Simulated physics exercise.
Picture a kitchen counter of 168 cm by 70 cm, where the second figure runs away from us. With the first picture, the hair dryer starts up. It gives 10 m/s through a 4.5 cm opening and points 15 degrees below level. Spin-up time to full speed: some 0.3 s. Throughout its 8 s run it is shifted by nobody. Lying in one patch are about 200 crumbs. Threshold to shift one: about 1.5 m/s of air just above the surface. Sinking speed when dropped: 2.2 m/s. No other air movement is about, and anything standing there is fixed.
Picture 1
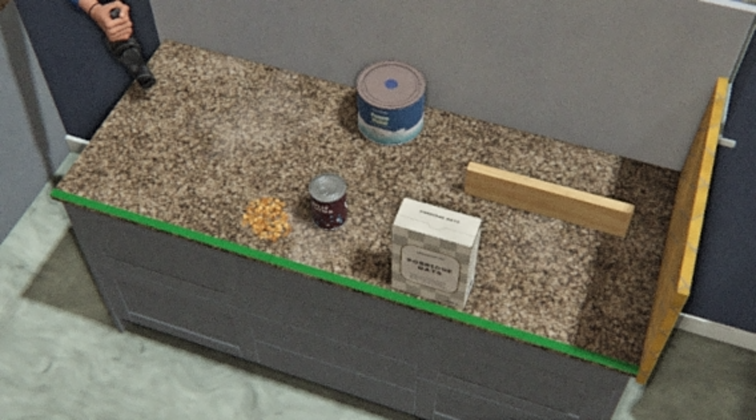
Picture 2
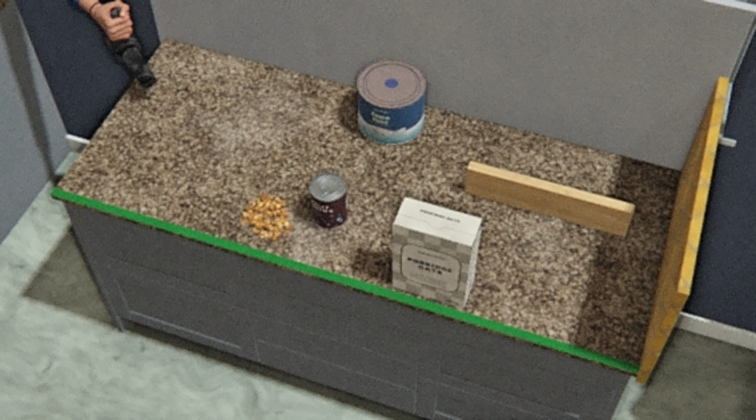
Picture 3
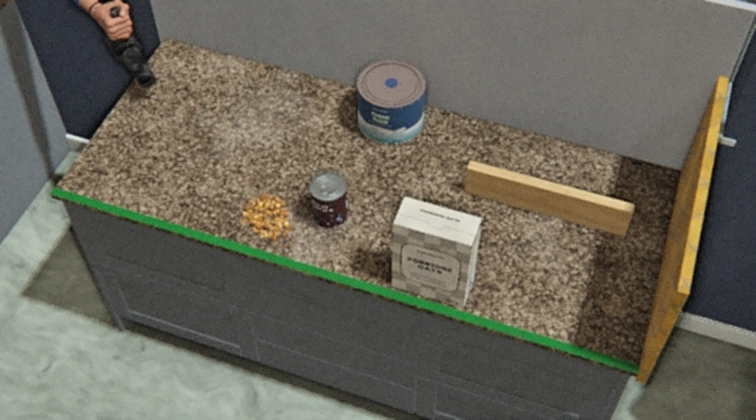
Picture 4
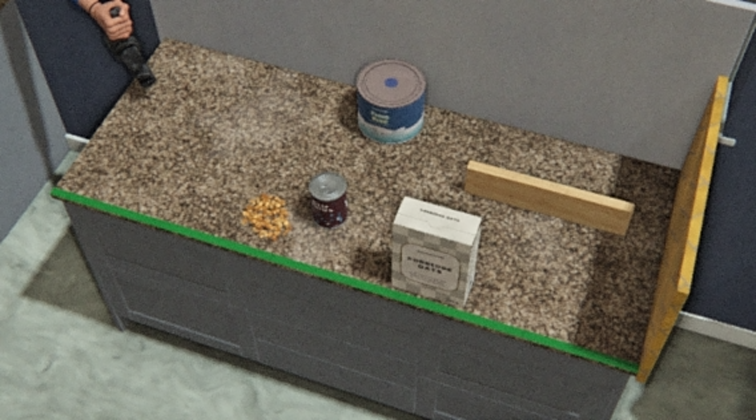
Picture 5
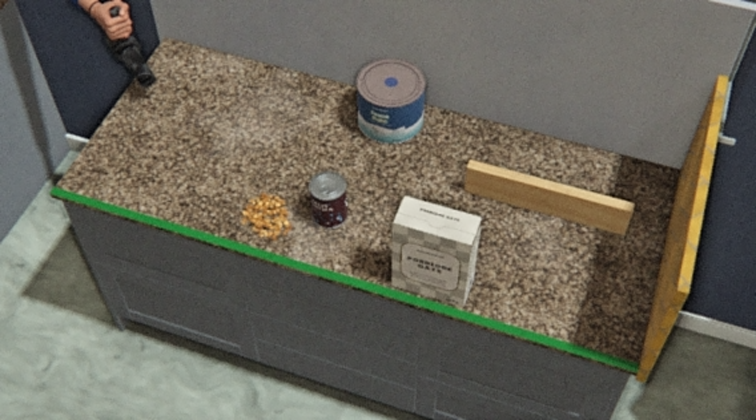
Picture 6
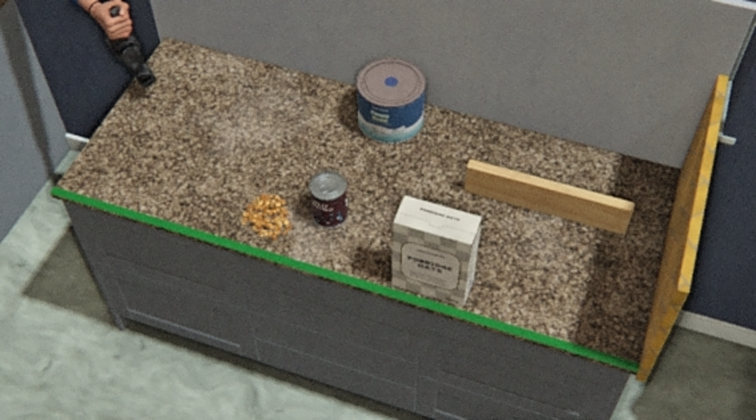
A hand at the upper left grips a dark hair dryer above a speckled counter, barely shifting from start to finish. The patch of orange crumbs stays in place beside a small tin, and the carton, large blue tin and wooden block also remain still behind the green front edge.
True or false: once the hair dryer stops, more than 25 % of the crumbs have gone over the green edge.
True.
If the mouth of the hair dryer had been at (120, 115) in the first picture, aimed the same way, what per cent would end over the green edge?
Then about 50 %.
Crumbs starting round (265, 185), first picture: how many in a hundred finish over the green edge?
In that case some 50 per cent.
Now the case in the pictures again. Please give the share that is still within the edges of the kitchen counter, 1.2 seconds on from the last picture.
Estimated share: Close to 2 percent.
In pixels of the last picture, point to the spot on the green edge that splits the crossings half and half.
(331, 279).
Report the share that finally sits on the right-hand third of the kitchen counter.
About 1 %.
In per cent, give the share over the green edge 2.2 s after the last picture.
Some 100 per cent.
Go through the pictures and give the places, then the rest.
The middle of the crumbs is near (266, 218), none has stirred yet and the mouth of the hair dryer is at (148, 84), in the first picture.
The middle of the crumbs is near (266, 215), none has stirred yet and the green edge is centred on (323, 278), in the second picture.
The middle of the crumbs is near (266, 215), none has stirred yet, the top of a tin is at (328, 186) and the top of a carton is at (438, 220), in the third picture.
The middle of the crumbs is near (266, 215) and none has stirred yet, in the fourth picture.
The middle of the crumbs is near (266, 214) and none has stirred yet, in the fifth picture.
The middle of the crumbs is near (266, 214) and none has stirred yet, in the sixth picture.
Then, 1.2 s after the last picture, 2 % are on the move or not yet settled, 98 % are over the green edge.
Then, 2.2 s after the last picture, 2 % are on the move or not yet settled, 98 % are over the green edge.
Then, 4.1 s after the last picture, 2 % are on the move or not yet settled, 98 % are over the green edge.
Then, 7.7 s after the last picture, at the end, 98 % are over the green edge.
